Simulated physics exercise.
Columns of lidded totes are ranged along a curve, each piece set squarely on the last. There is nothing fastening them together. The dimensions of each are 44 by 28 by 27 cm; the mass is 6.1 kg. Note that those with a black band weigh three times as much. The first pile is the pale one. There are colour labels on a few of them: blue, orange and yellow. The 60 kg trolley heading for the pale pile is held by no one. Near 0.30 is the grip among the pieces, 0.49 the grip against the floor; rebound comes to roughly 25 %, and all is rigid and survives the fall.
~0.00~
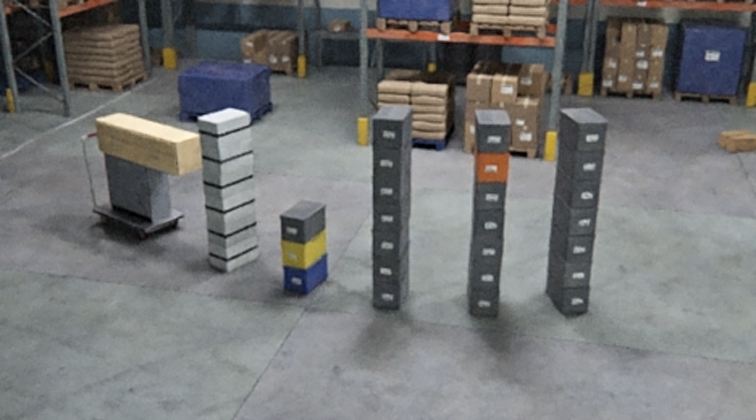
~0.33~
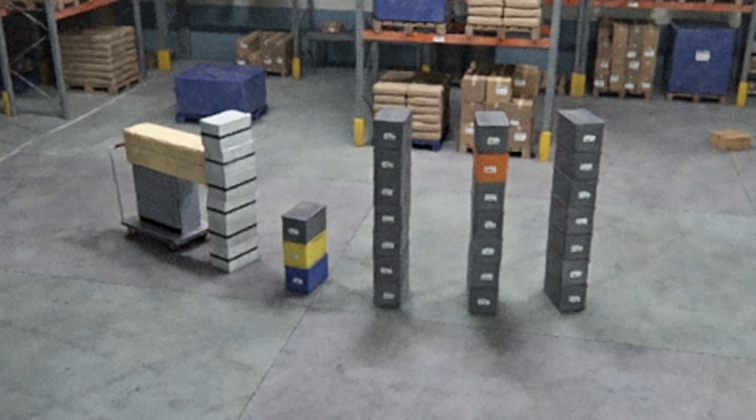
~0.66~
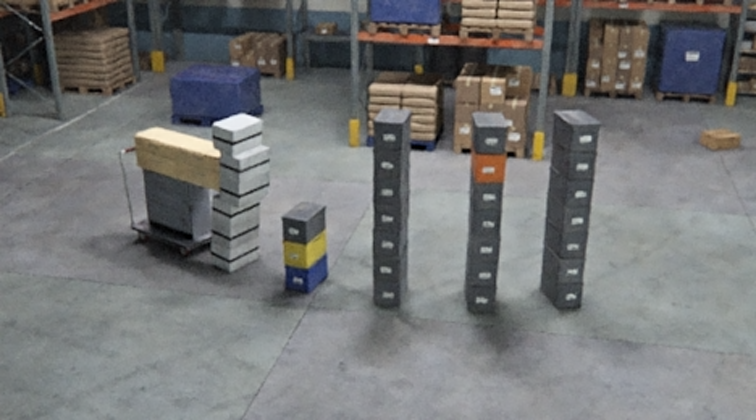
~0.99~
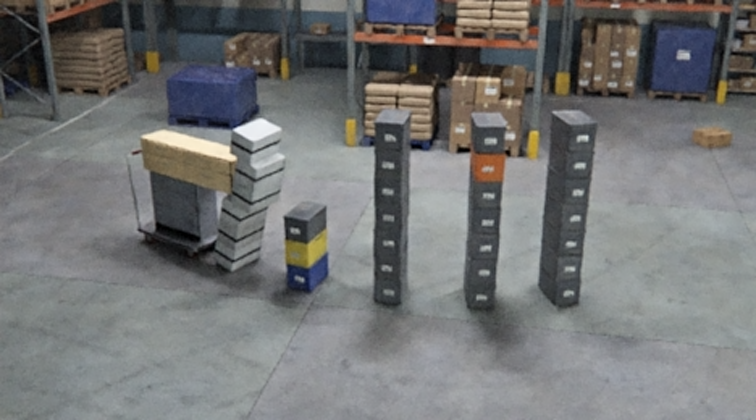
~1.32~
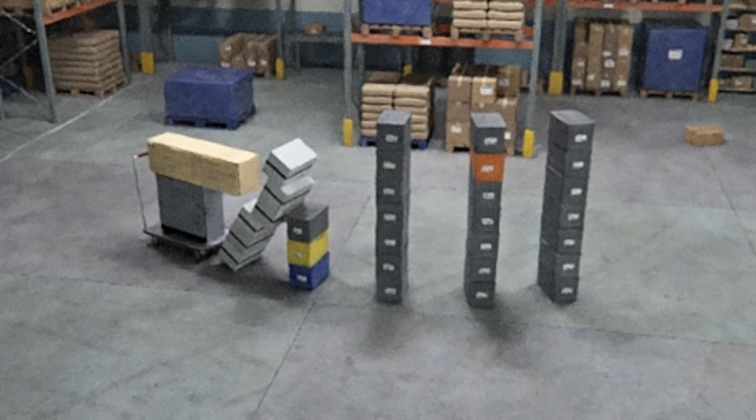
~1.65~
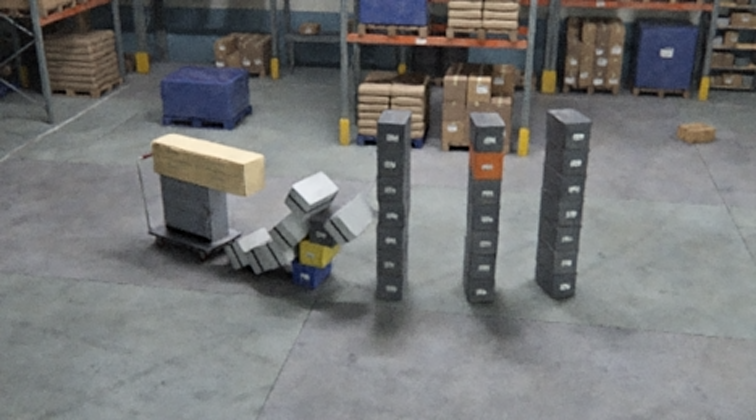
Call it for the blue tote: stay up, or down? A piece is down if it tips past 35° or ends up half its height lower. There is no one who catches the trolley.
Not down.
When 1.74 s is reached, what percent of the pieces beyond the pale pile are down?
0 %.
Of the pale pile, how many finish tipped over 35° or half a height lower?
Exactly 6 pale pieces do.
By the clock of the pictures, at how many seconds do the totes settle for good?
Somewhere close to 4.0 s.
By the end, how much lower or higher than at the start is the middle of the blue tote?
Lower by close to 0 cm.
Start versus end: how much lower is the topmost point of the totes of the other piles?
Roughly 0 centimetres lower at the end.
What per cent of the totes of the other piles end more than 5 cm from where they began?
The share is 40 %.
After 1.74 s, 6 of the pale pile down; none of the 24 other totes down, 6 disturbed; blue tote leaning 5°; yellow tote leaning 6°.
After 1.96 s, 6 of the pale pile down; 2 of the 24 other totes down; blue tote shifted 8 cm; yellow tote leaning 46°, 8 cm lower.
After 2.56 s, 6 of the pale pile down; 2 of the 24 other totes down; blue tote shifted 7 cm; yellow tote leaning 67°, 22 cm lower.
At rest (4.3 s), 6 of the pale pile down; 2 of the 24 other totes down; blue tote shifted 7 cm; yellow tote leaning 68°, 22 cm lower; orange tote unmoved. As the last picture would show them, middles, blue tote near (317, 269), yellow tote near (347, 268).
